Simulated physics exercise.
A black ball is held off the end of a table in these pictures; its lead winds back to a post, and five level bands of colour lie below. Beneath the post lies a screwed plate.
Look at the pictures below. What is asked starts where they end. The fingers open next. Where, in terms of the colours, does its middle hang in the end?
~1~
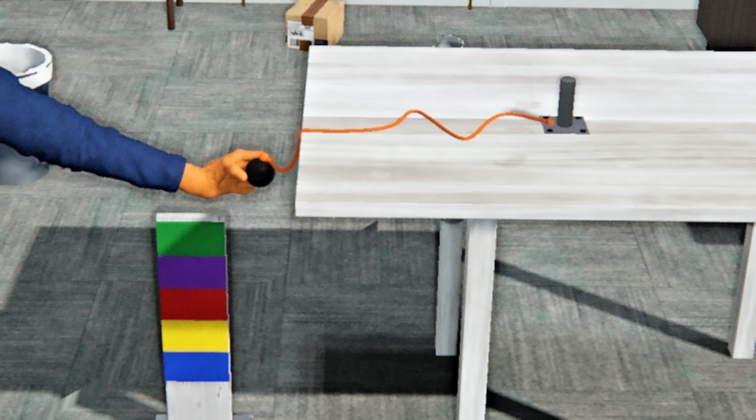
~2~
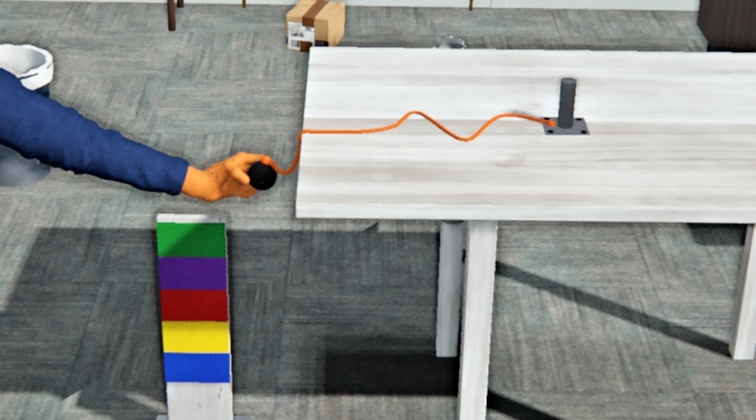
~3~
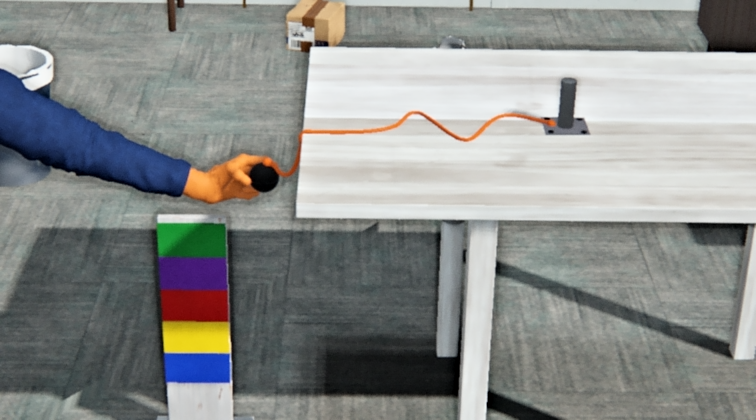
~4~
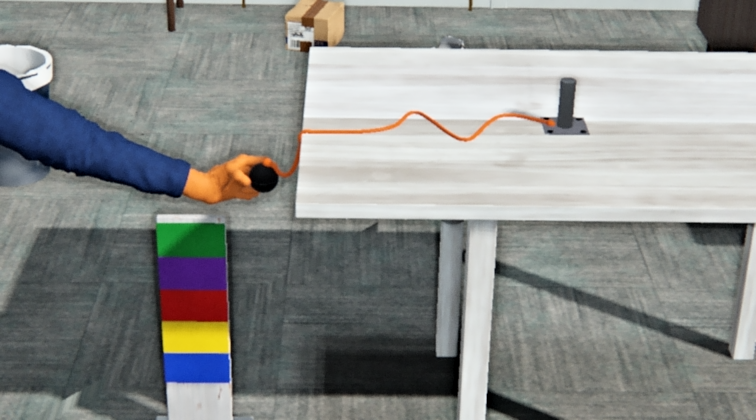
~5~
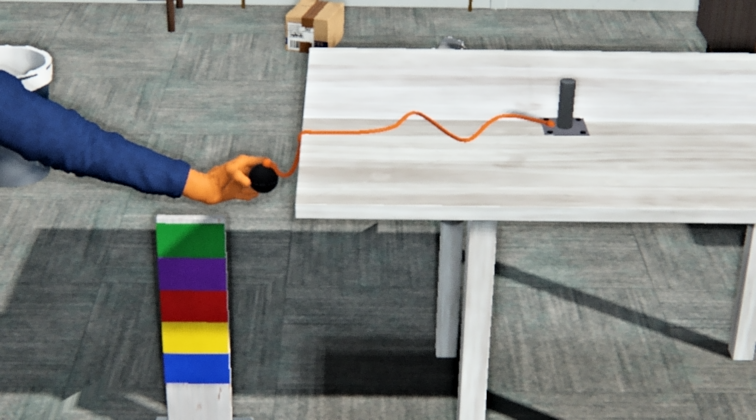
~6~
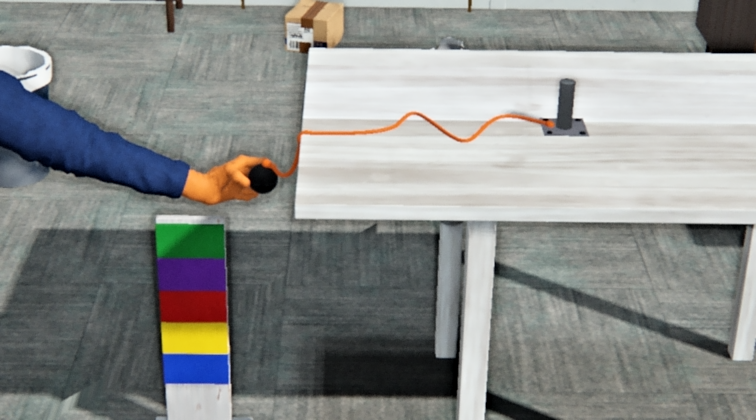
The red one.
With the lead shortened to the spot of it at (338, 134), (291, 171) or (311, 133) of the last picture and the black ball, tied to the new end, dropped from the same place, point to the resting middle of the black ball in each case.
Try by try: (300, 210), (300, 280) and (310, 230).
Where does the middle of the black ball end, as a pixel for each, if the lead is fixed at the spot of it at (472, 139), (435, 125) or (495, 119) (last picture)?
Roughly (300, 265), (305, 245) and (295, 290).
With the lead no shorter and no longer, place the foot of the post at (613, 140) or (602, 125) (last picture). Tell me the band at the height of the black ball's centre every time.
Try one - purple; try two - purple.
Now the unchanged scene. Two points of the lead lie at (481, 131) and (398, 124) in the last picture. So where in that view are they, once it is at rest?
Result - first point (454, 127), second point (303, 131).
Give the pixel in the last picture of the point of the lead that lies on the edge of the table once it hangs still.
(398, 124).
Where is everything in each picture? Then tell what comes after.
Black ball (260, 172); green (191, 240); purple (192, 273); red (194, 305); yellow (195, 337); blue (197, 368), in the first picture.
Black ball (262, 175); lead through (515, 116) (475, 136) (430, 119) (387, 128) (307, 133), in the second picture.
Black ball (264, 177), in the third picture.
Black ball (264, 178); lead through (515, 116) (474, 136) (430, 119) (387, 128) (306, 133), in the fourth picture.
Black ball (264, 178), in the fifth picture.
Black ball (263, 179); lead through (514, 117) (474, 137) (429, 120) (386, 129) (306, 134), in the sixth picture.
Early on, ball near (286, 287); level with purple.
Midway, ball near (306, 296); level with red.
Near the end, ball near (305, 302); level with red.
Finally, ball near (296, 303); level with red. The lead holds its middle at red.
